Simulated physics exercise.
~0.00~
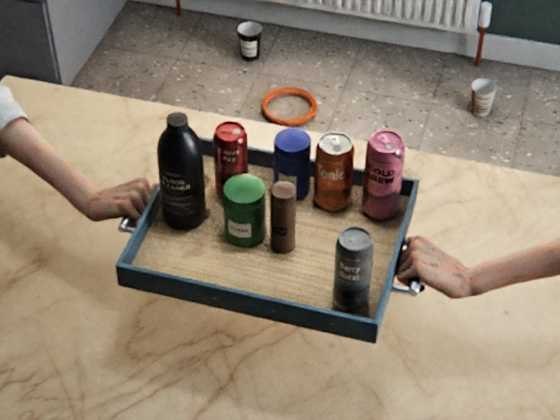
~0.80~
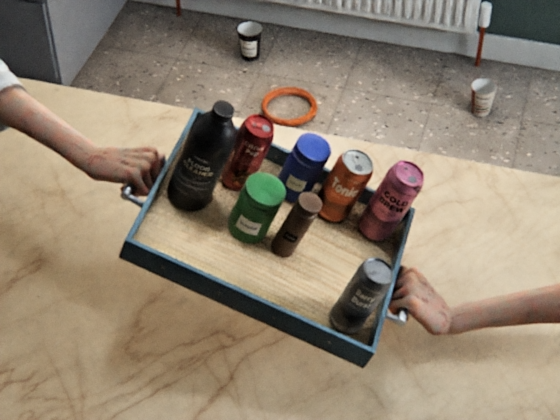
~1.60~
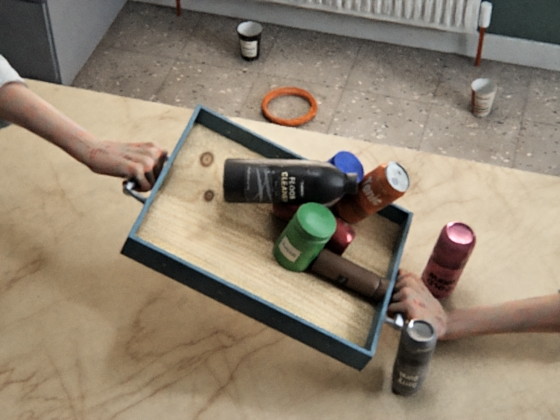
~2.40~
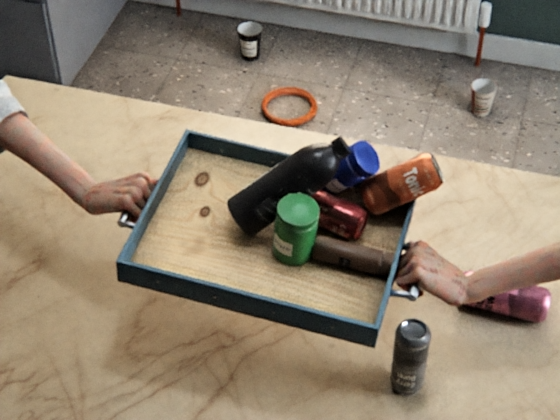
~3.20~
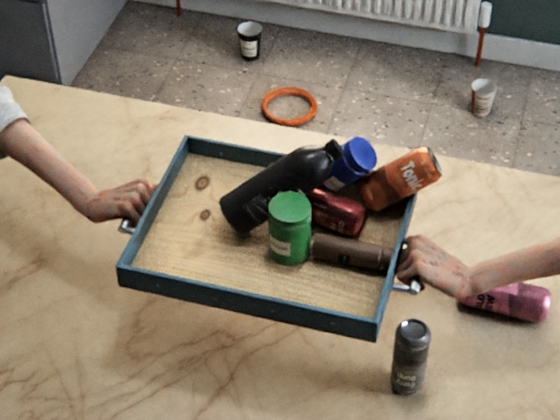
Two hands tilt a tray rightward, toppling most containers and spilling two, then level it.
